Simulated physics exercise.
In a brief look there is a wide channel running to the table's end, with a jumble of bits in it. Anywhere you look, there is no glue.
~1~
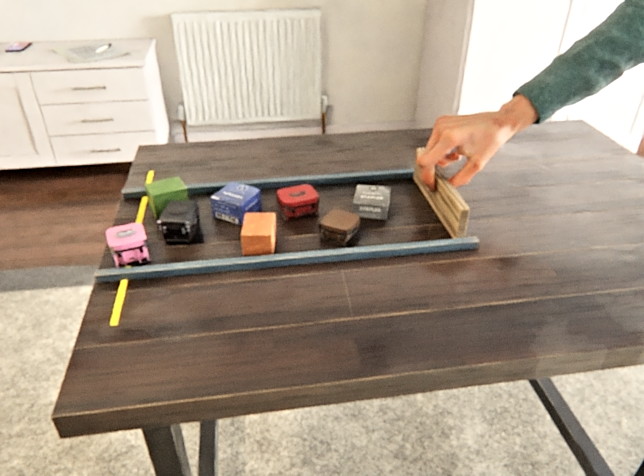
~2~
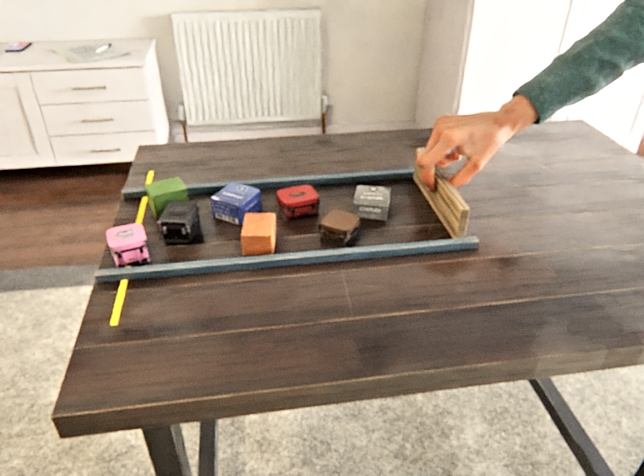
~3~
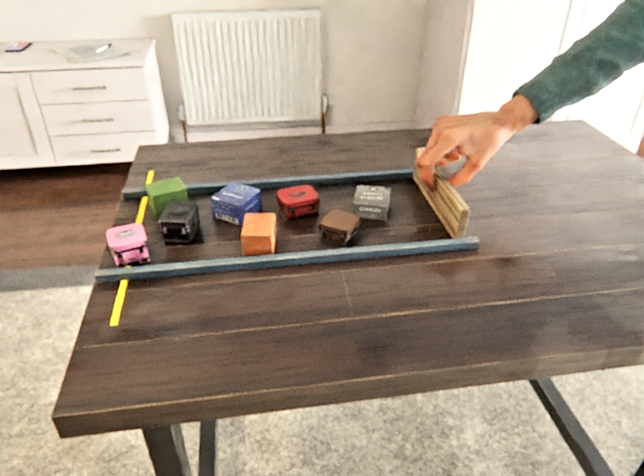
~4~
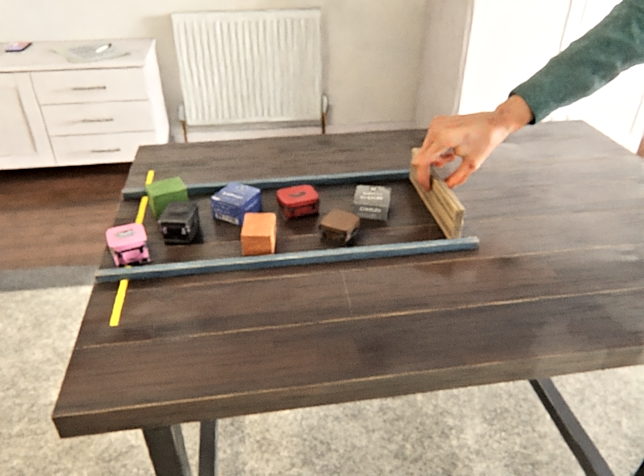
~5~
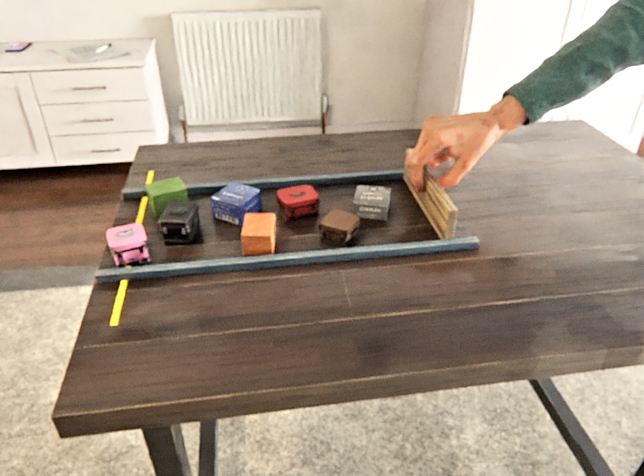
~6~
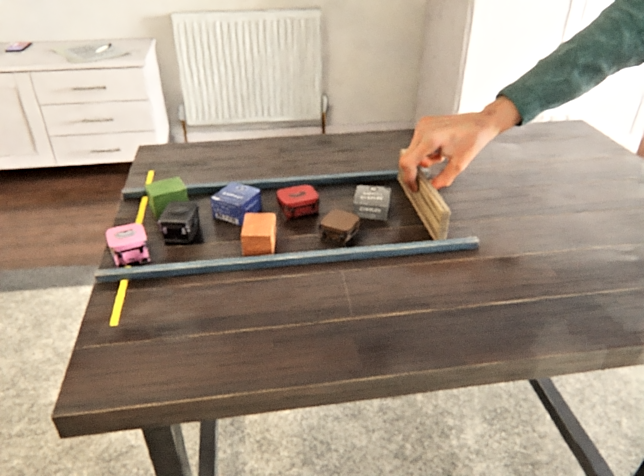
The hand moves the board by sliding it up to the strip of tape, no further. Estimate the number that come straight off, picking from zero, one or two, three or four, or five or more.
My estimate is five or more.
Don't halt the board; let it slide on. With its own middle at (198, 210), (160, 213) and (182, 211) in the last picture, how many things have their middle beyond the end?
The numbers past the end are 2, 4 and 3.
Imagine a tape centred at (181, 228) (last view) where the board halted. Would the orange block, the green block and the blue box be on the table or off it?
The orange block stays put; the green block topples down; the blue box topples down.
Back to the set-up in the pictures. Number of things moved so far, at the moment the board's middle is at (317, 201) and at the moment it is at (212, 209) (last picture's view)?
Counts: 4 and 8.
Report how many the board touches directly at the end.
Number: 3.
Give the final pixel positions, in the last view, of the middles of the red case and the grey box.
The red case comes to rest at (121, 202), and the grey box comes to rest at (117, 225).
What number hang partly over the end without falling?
Tally: 3.
Soon after, none off yet; pink case at rest near (128, 245); green block at rest near (168, 197); black case at rest near (181, 222).
At rest, the number that fall off is five or more; fallen, orange block, blue box, black case, green block and pink case.
